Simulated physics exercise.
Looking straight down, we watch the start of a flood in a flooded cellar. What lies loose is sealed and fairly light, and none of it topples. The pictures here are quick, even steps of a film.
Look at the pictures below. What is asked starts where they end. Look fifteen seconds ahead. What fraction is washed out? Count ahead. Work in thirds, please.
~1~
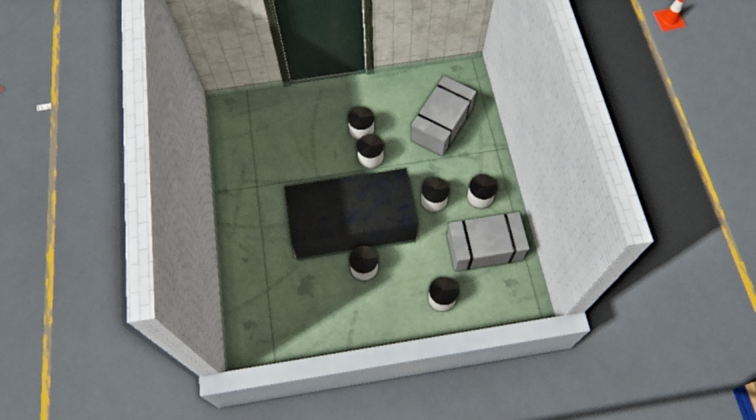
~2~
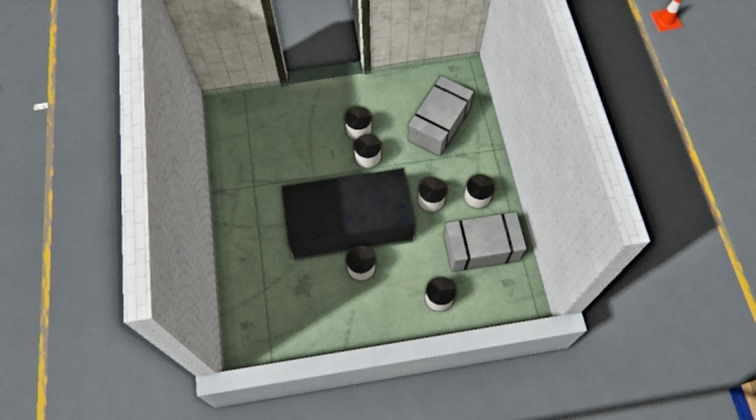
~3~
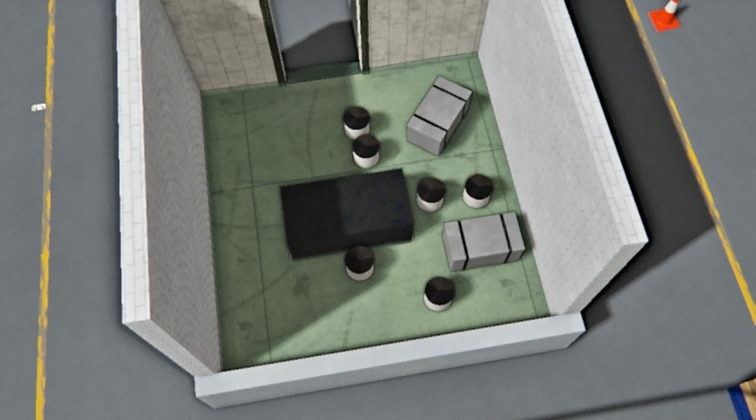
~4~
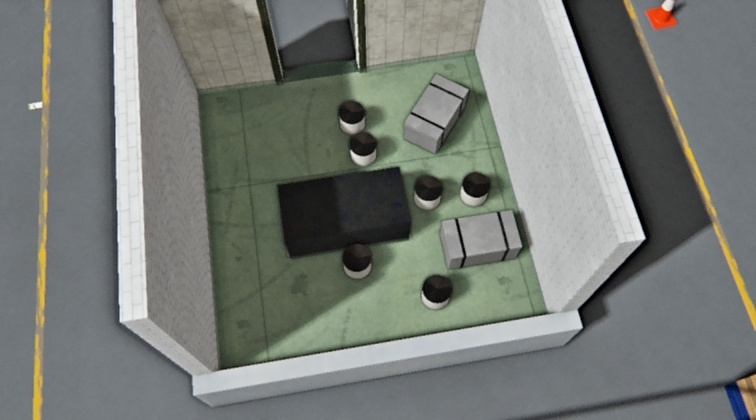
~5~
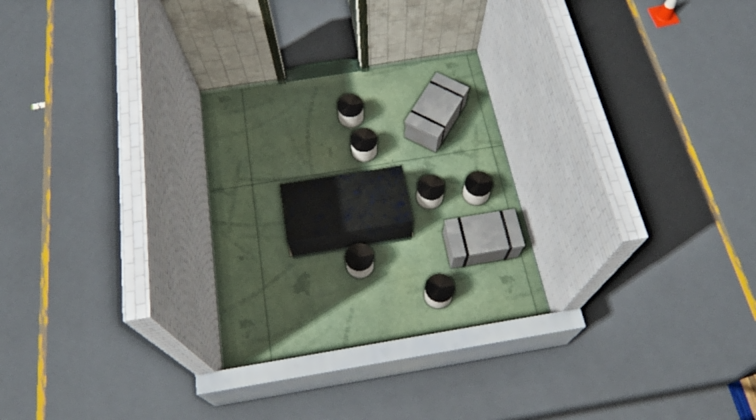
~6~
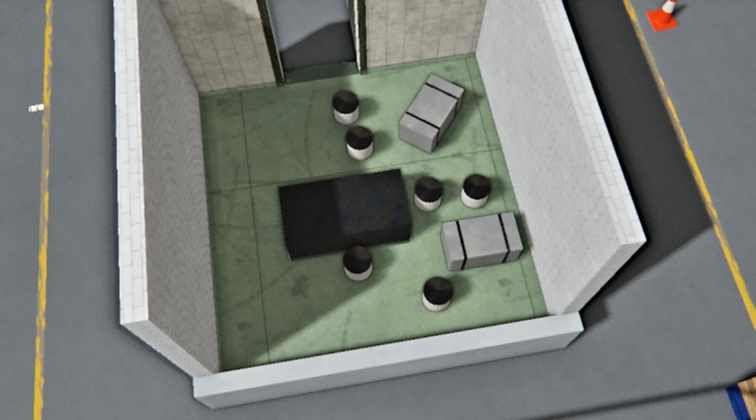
It comes out within one to two thirds.
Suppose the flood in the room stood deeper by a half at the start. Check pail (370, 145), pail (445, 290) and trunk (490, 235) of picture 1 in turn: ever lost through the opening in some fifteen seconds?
Per object: Exited / remained / remained.
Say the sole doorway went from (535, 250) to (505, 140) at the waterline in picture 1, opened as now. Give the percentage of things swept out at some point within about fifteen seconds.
I'd call it 100 per cent.
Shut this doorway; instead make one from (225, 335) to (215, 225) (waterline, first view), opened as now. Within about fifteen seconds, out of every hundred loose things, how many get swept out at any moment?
Result: 20 per cent.
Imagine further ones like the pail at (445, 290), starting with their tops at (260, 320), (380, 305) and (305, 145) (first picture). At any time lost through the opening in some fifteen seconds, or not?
Going one by one, I'd say it doesn't leave, then it doesn't leave, then it leaves.
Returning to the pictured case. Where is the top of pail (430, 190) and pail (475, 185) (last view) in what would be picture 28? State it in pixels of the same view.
Tops end up close to (336, 118) and (435, 119) respectively.
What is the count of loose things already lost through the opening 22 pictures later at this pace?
3.
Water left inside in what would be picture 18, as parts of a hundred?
It comes out at 78 parts in a hundred.
A moment on, 0 of 8 are out; 8 afloat.
Next, 1 of 8 are out; 7 afloat.
Later, 3 of 8 are out; 5 afloat.
In the end, 3 of 8 are out; 5 afloat.
